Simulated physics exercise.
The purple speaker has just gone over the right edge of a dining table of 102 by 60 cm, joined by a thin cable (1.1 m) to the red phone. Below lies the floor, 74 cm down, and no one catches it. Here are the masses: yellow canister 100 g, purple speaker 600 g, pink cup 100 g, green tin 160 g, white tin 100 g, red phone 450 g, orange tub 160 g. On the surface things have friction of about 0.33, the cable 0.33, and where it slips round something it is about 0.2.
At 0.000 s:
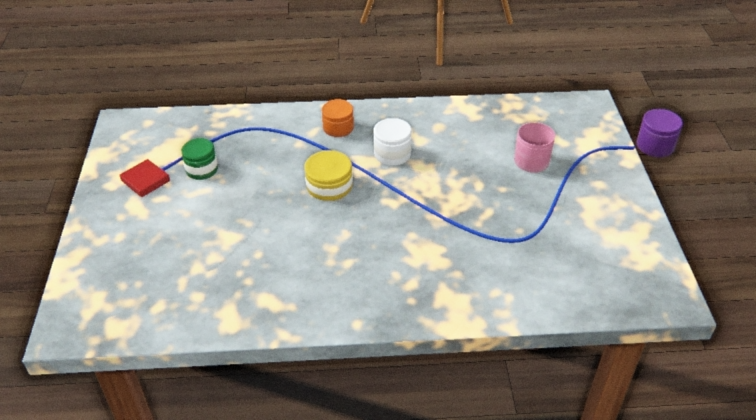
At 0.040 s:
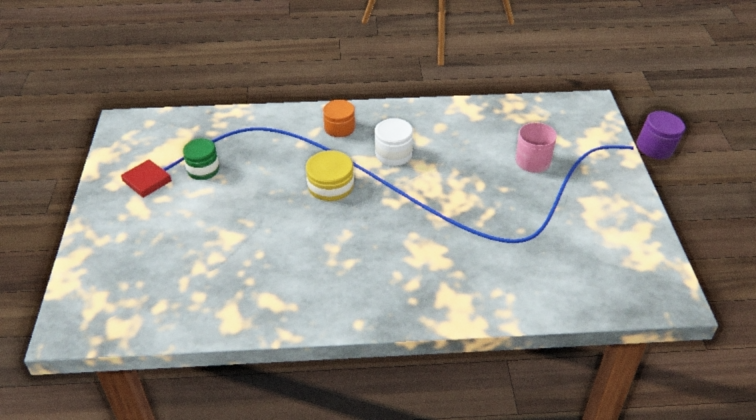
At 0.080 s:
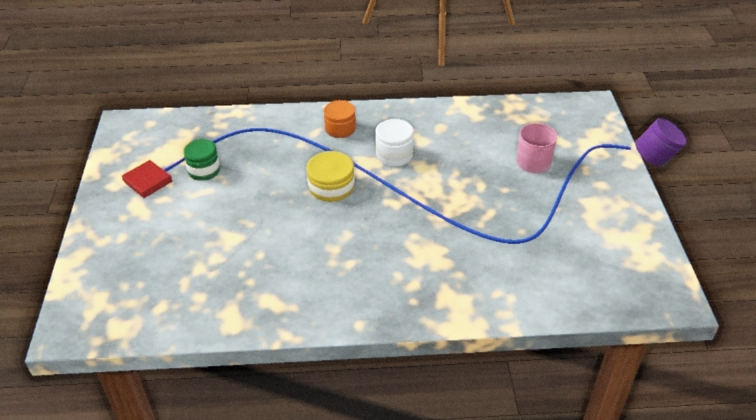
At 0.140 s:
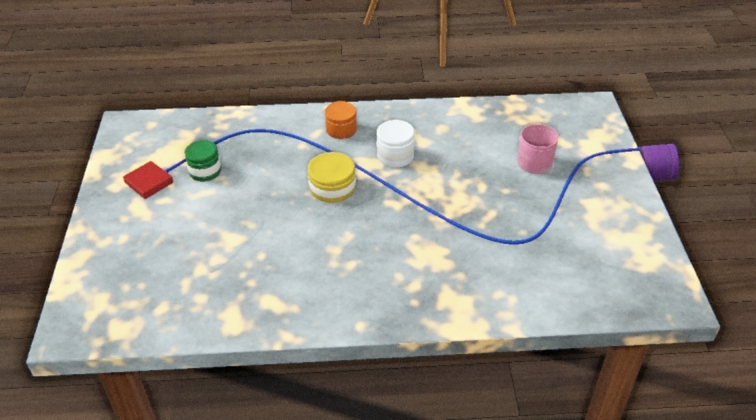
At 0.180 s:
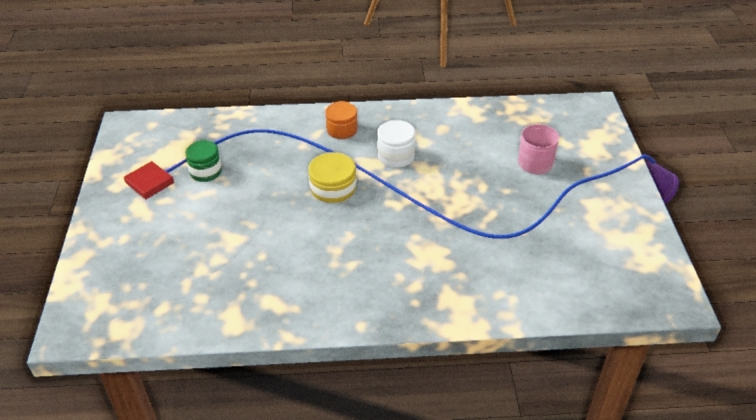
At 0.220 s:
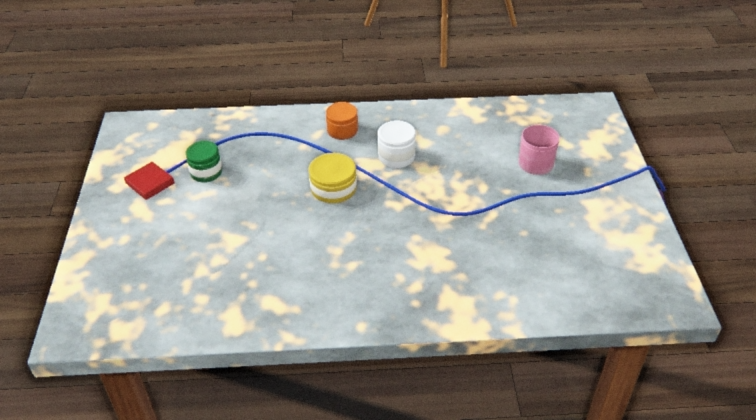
The video shows a purple cylinder tipping and dropping past the right edge of a mottled table until it is out of sight, pulling part of a blue cable straighter, while the containers and red object stay in place.
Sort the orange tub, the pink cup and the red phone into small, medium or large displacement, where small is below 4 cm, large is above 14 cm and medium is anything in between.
Orange tub: Small; pink cup: Medium; red phone: Large.
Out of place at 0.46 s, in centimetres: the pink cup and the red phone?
The pink cup is 8 cm out and the red phone is 15 cm out.
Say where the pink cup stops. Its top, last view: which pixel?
Last view, top position: About (538, 107).
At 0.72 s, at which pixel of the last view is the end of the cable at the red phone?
Somewhere around (353, 160) in the final picture.
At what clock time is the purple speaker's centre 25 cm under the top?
Answer: 0.28 s on the clock.
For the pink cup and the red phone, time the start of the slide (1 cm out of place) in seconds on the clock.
For the pink cup it's 0.32 s, while the red phone gets there at 0.34 s.
By 0.5 s, the cable's tail end at (236, 181); red phone 13 cm off its start, pink cup 8 cm off its start, green tin 10 cm off its start.
By 0.7 s, the cable's tail end at (353, 160); red phone 33 cm off its start, pink cup 9 cm off its start, purple speaker over the edge.
By 1.0 s, the cable's tail end at (428, 151); red phone 50 cm off its start at (430, 158), pink cup 9 cm off its start at (538, 107), white tin 20 cm off its start at (461, 81).
By 1.2 s, the cable's tail end at (435, 152); red phone 52 cm off its start, pink cup 9 cm off its start, white tin over the edge.
By 2.4 s, the cable's tail end at (435, 152); red phone 52 cm off its start at (440, 159), pink cup 9 cm off its start at (538, 107), orange tub 0 cm off its start at (342, 111), white tin over the edge.
